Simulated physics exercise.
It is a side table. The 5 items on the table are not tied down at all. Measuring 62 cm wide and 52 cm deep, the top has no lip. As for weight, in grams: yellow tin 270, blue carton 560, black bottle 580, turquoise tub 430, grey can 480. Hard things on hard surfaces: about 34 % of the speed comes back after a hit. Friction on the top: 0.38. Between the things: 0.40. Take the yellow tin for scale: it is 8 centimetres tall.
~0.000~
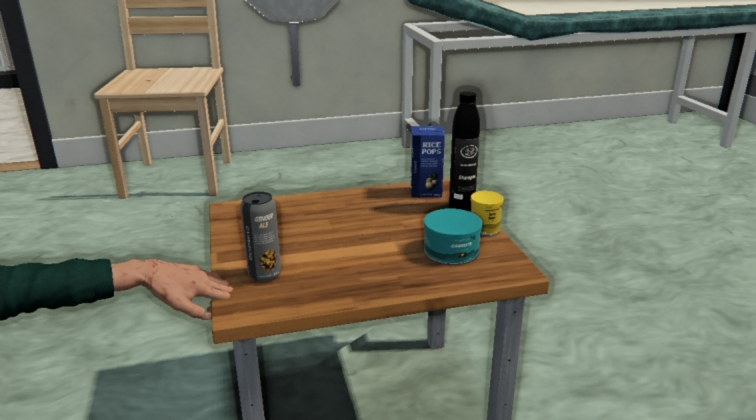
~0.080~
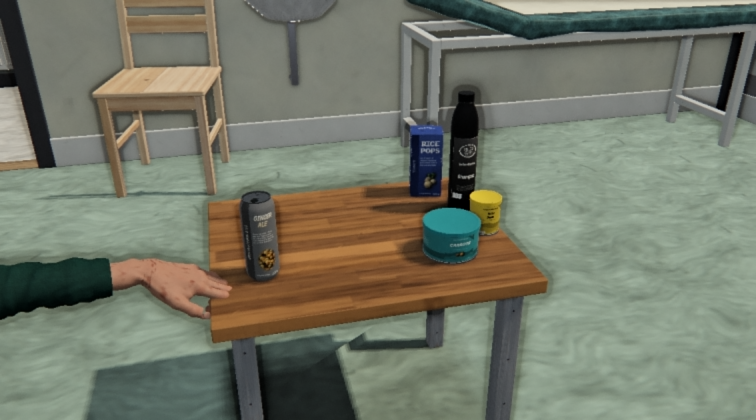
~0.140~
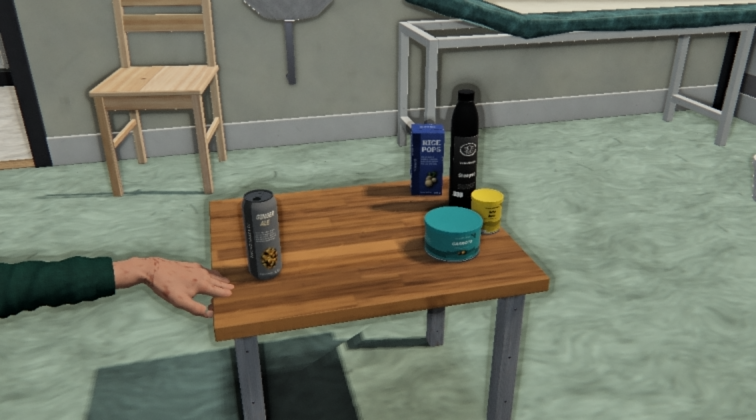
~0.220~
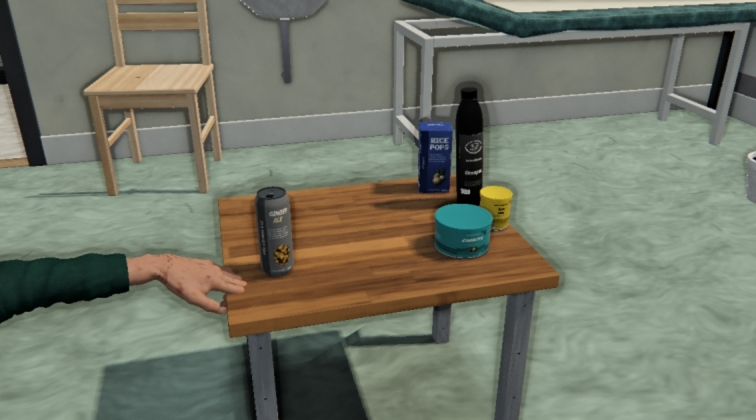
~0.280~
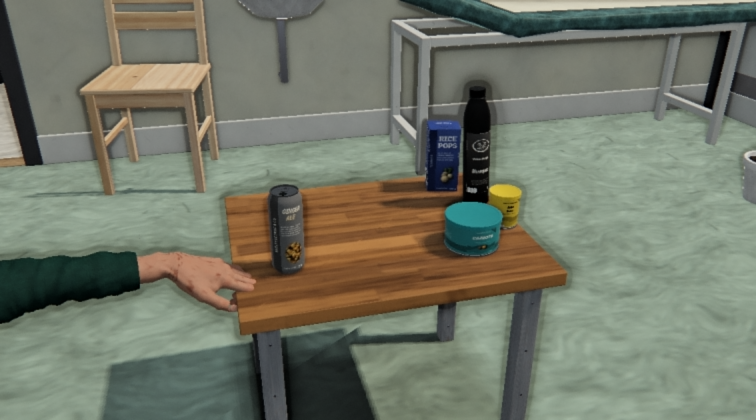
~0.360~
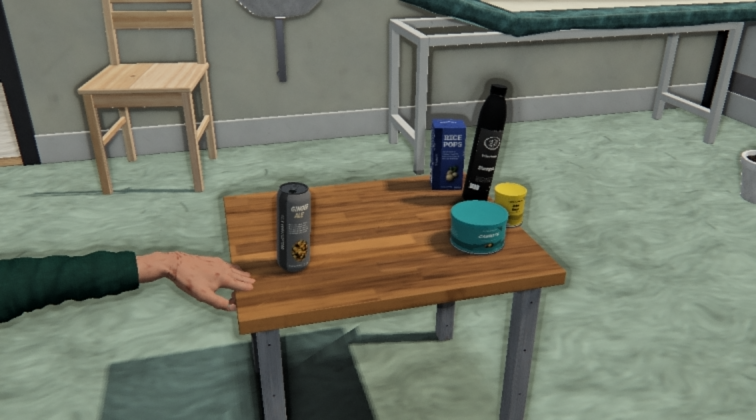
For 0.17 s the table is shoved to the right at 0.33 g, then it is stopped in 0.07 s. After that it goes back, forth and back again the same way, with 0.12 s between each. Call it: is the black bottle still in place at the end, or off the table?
It is off the table.
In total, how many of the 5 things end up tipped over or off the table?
So, 2 in all.
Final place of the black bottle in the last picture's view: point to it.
Around (589, 334).
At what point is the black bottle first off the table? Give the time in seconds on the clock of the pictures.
It happens near 0.5 s.
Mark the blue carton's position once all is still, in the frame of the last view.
Its middle settles close to pixel (413, 158).
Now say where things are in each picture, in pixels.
In the first frame, black bottle (465, 153); yellow tin (486, 214).
In the second frame, turquoise tub (451, 236); grey can (260, 237).
In the third frame, table 1 cm from its start; yellow tin (486, 212); blue carton (427, 160).
In the fourth frame, table 4 cm from its start; black bottle (469, 148) 4° off upright; turquoise tub (462, 231).
In the fifth frame, table 6 cm from its start; black bottle (476, 147) 3° off upright; yellow tin (504, 207).
In the sixth frame, table 7 cm from its start; black bottle (487, 144) 8° off upright; turquoise tub (478, 227) moved 2 cm.
After 0.66 s, black bottle now off the table.
After 0.86 s, table 1 cm from its start.
After 1.06 s, table 7 cm from its start; grey can 13° off upright; blue carton moved 2 cm; turquoise tub moved 2 cm.
After 1.36 s, grey can on its side.
In the end (2.0 s), off the table, black bottle; toppled on the table, grey can; the other 3 under 5 cm from the start. In the last view, black bottle near (589, 334).
